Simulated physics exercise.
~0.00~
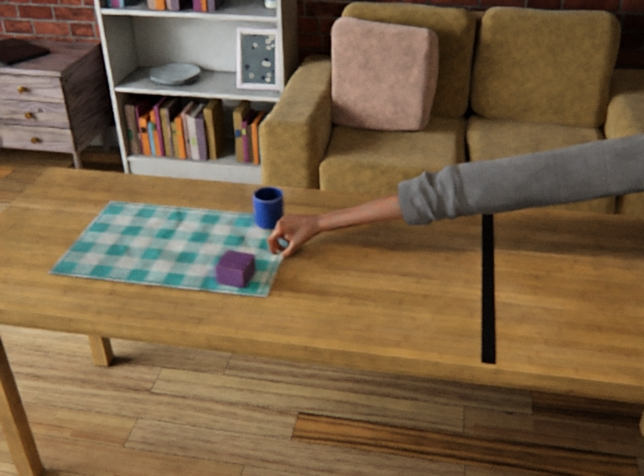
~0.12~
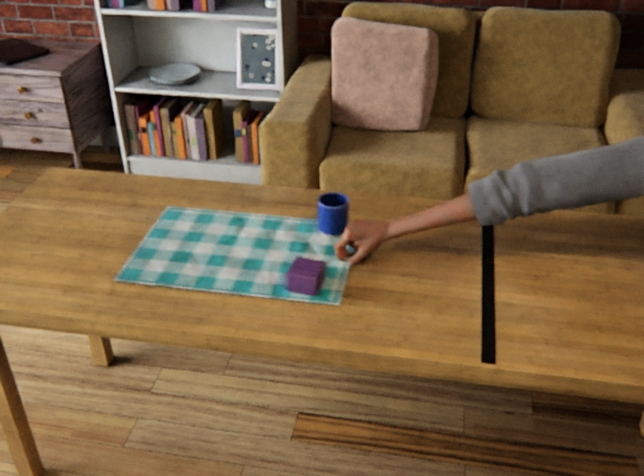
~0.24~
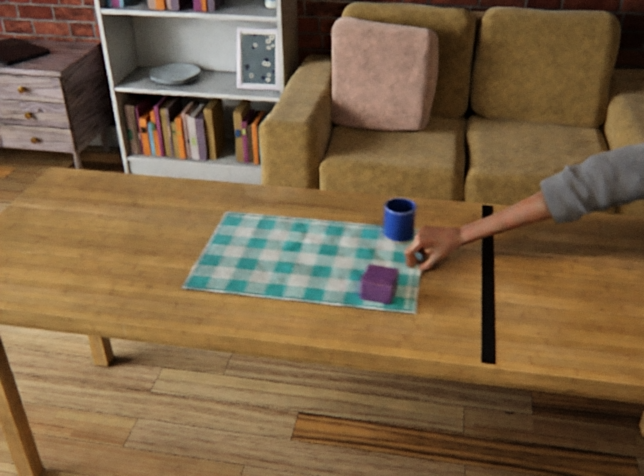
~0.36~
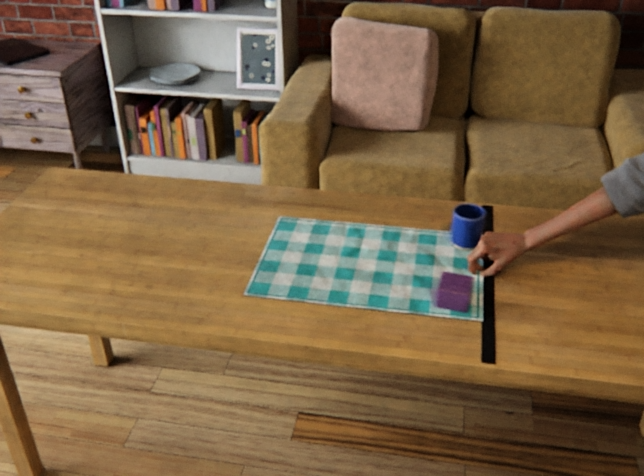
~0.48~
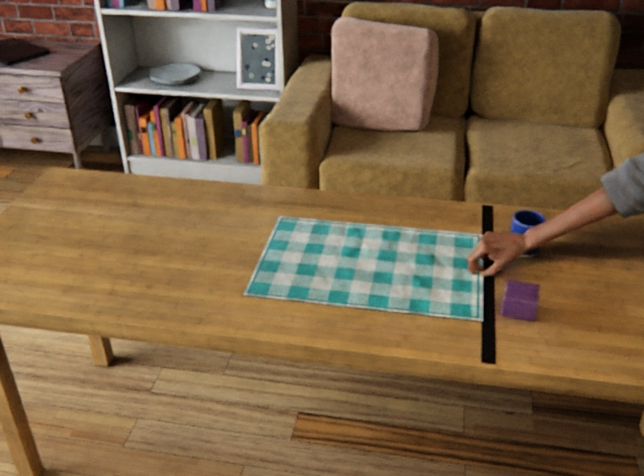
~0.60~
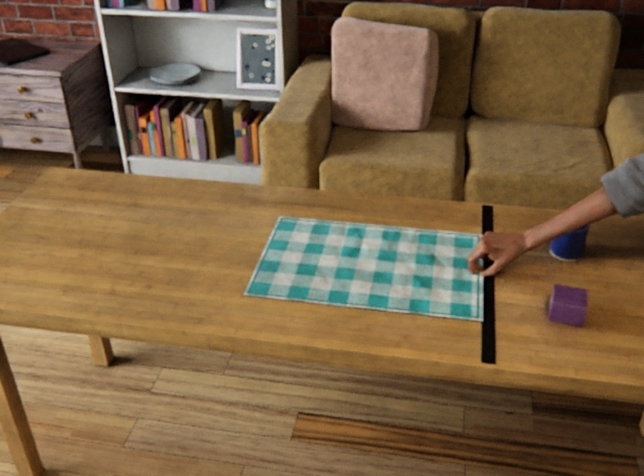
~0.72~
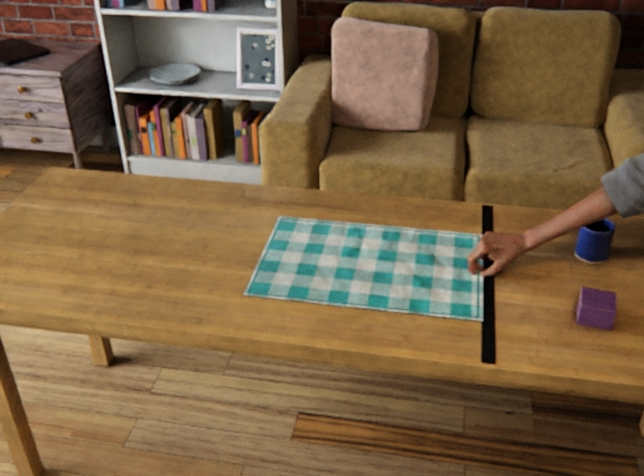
Turquoise checked tea towel pulled right by a hand stops at black tape, the blue mug and purple block sliding off beyond it.
